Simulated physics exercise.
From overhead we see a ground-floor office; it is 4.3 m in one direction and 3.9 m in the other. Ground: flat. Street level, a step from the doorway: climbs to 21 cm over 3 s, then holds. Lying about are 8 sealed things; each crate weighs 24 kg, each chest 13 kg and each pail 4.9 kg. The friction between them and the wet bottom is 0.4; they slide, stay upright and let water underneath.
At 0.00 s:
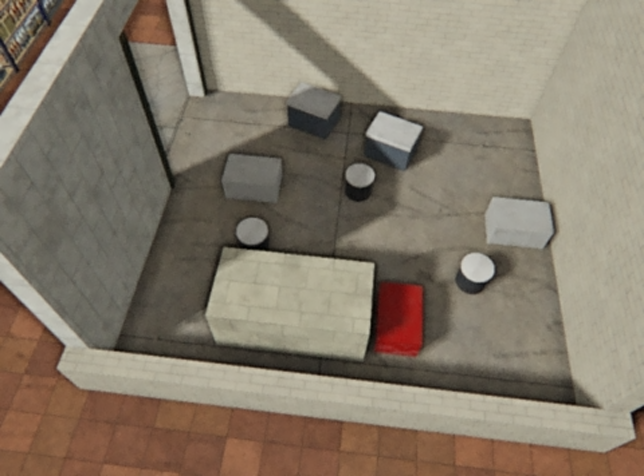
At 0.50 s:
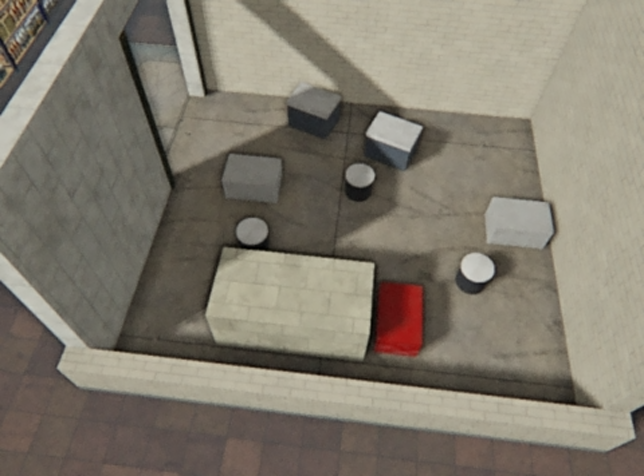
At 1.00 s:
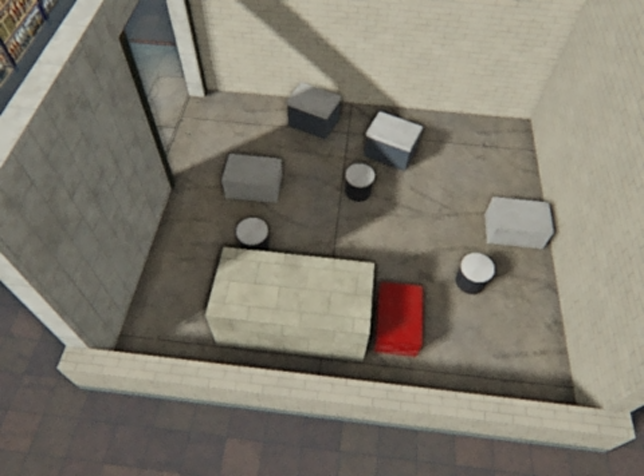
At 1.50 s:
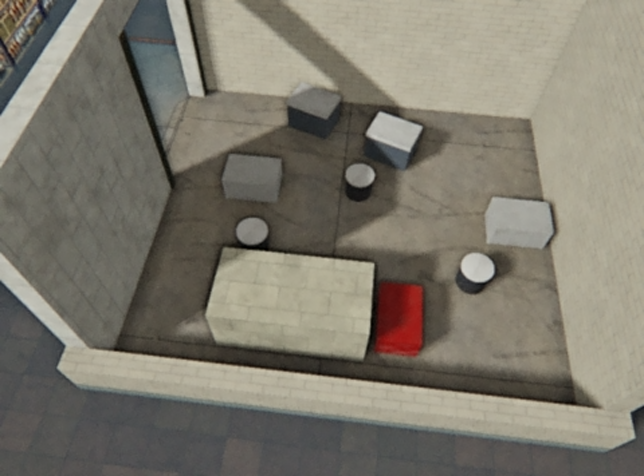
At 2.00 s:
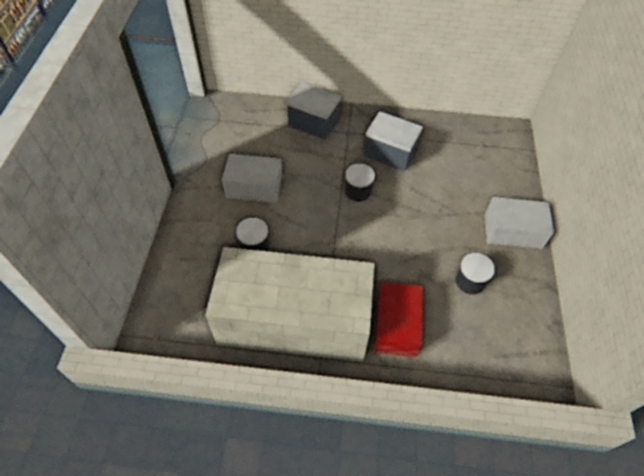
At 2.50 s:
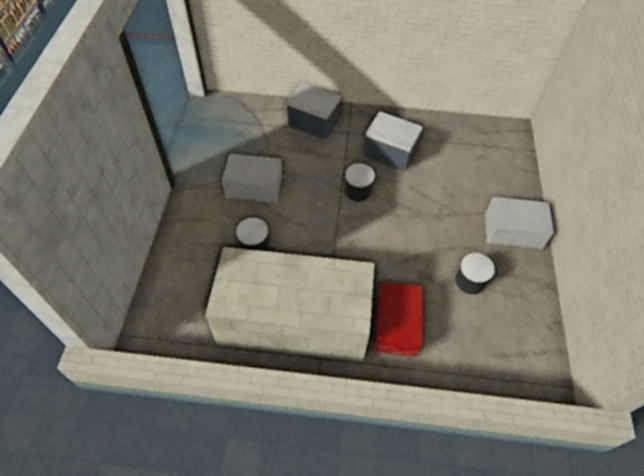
A pale-walled room with scattered gray boxes, round pails and a red crate stayed still while the paving outside darkened under bluish water, which then crept in through the doorway at the upper left.
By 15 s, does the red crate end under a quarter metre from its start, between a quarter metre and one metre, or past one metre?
My money says it heads well off.
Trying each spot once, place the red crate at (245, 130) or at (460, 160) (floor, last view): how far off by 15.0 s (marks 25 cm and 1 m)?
From the first spot it would go a long distance, and from the second it would go a long distance.
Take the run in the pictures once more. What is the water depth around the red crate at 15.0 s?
About 15 cm.
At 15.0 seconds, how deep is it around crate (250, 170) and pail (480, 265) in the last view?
Depth approx. 16 cm / 14 cm.
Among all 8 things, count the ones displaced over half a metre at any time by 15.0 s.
The total is 7.
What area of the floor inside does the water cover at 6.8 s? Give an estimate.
My estimate is roughly 14 m2.
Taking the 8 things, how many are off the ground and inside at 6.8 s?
Then: 2.
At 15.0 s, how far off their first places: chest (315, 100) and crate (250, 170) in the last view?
In that order: 250 cm, 40 cm.
After 3.5 s the red crate is near (401, 312), 0.0 m from its start, aground; 0 afloat.
After 6.8 s the red crate is near (401, 312), 0.0 m from its start, aground; 2 afloat.
After 11.0 s the red crate is near (392, 283), 0.3 m from its start, aground; 5 afloat.
After 15.0 s the red crate is near (351, 174), 1.7 m from its start, afloat; 8 afloat.
